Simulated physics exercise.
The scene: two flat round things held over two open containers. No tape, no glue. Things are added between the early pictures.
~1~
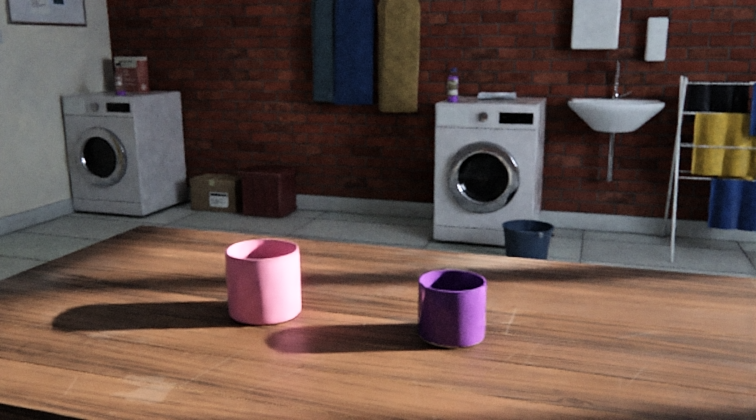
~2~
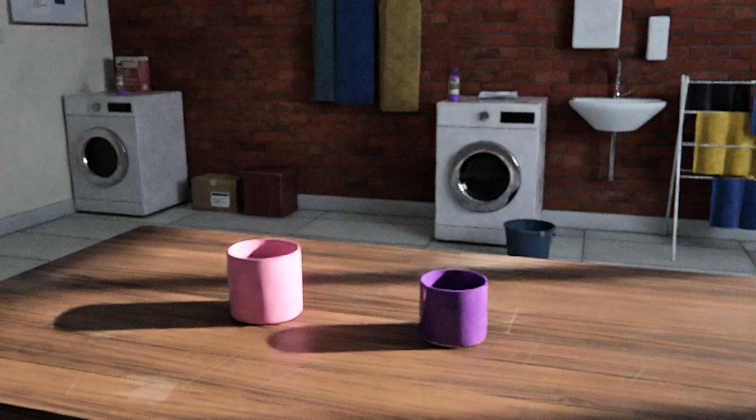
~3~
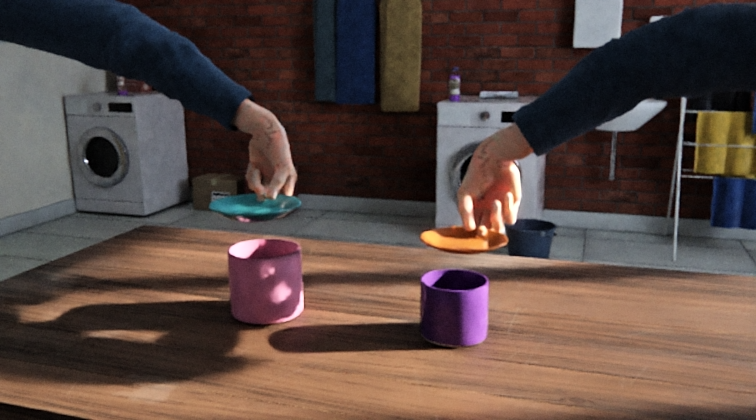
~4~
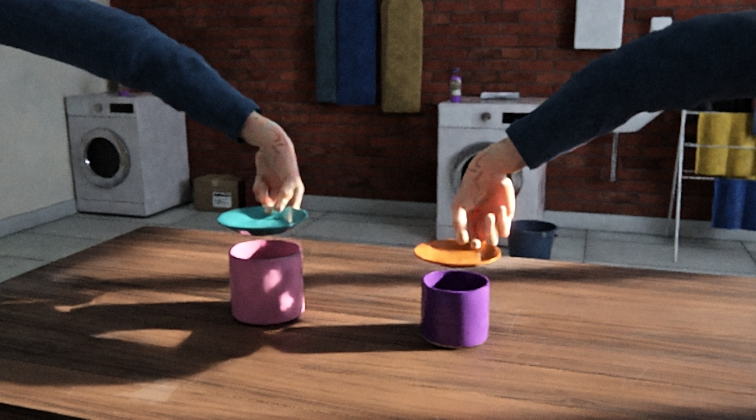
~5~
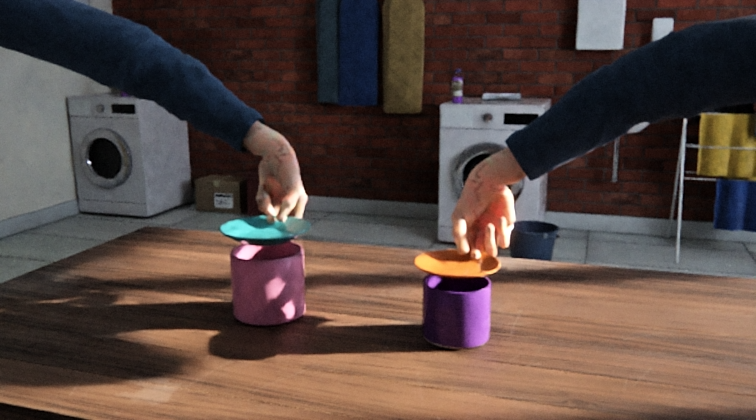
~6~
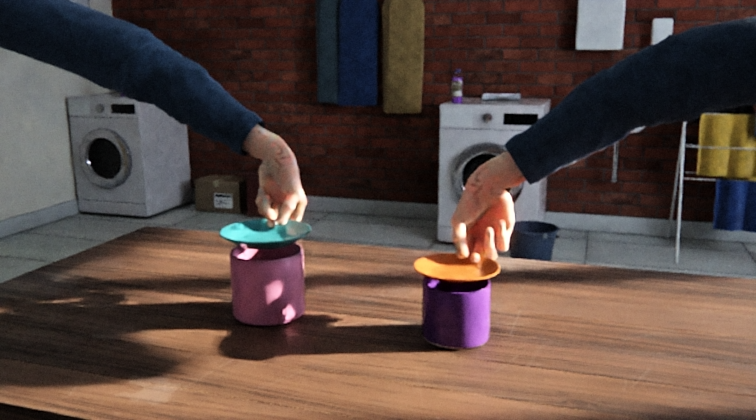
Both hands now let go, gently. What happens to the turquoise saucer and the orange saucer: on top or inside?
Here the turquoise saucer works as a lid, the orange saucer works as a lid.
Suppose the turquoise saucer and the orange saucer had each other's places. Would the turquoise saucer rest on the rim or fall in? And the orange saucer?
The turquoise saucer covers the opening; the orange saucer works as a lid.
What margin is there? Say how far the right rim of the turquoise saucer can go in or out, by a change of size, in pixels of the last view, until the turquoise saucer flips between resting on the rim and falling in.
Roughly 12 pixels left.
Then, 0.10 s after the last picture, turquoise saucer moving near (266, 244); orange saucer moving near (457, 277).
Then, 0.58 s after the last picture, turquoise saucer sitting on the rim near (266, 244); orange saucer sitting on the rim near (457, 277).
At rest, the turquoise saucer rests on the rim, near (266, 244); the orange saucer rests on the rim, near (457, 277).
